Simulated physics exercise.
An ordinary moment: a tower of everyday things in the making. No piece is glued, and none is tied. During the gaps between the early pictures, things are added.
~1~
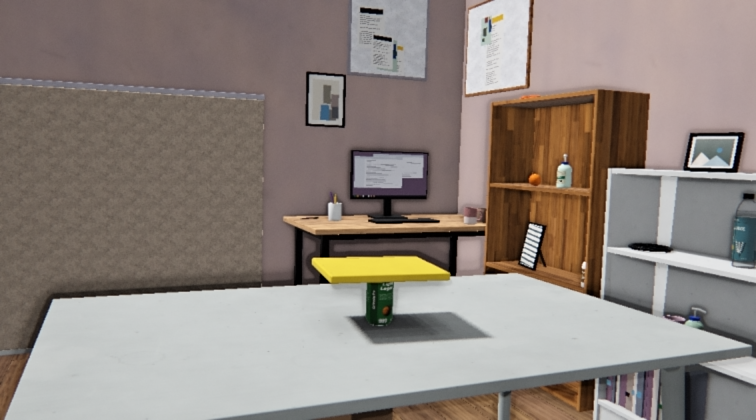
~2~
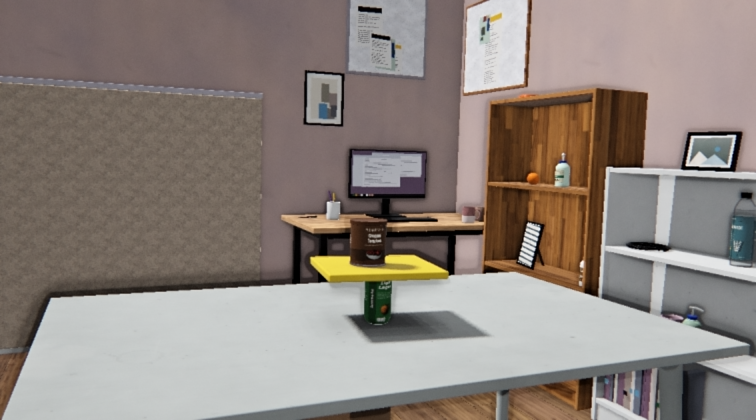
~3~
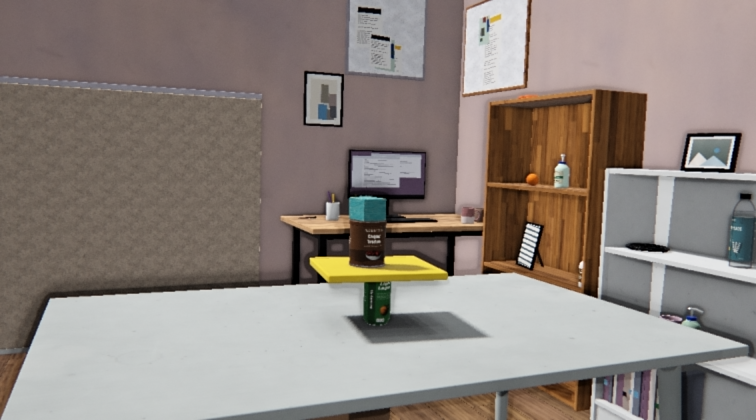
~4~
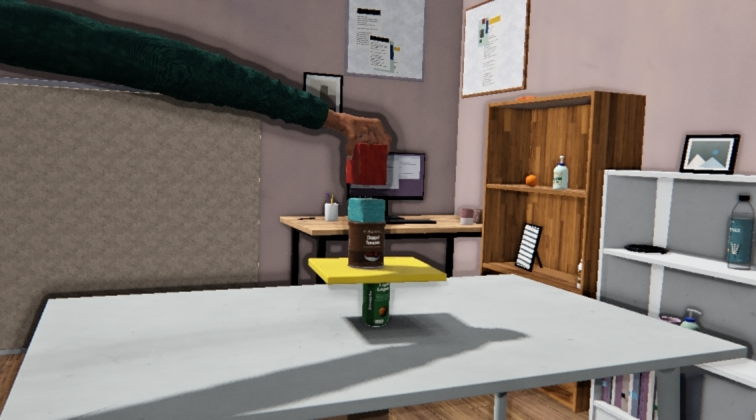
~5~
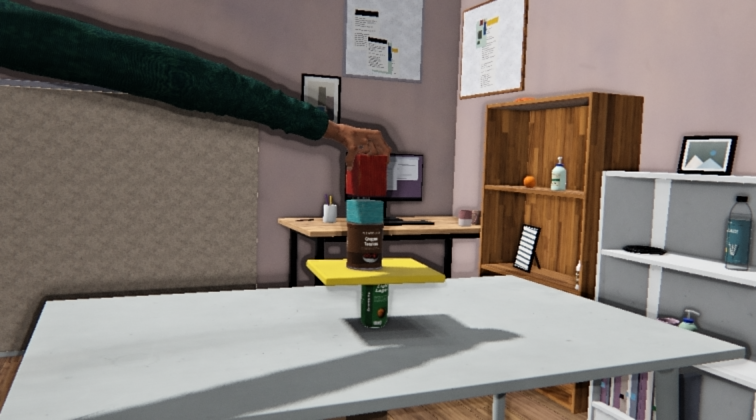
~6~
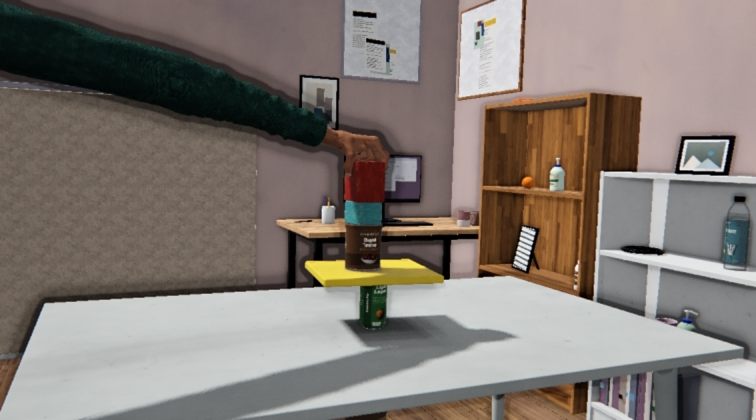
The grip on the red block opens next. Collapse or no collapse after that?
I expect nothing will drop.
Then, 0.30 s after the last picture, nothing has stirred.
Then, 0.90 s after the last picture, red block resting near (364, 182).
At rest, all 5 in place. Seen from the same camera at the end, red block near (364, 182). The pile stays up.
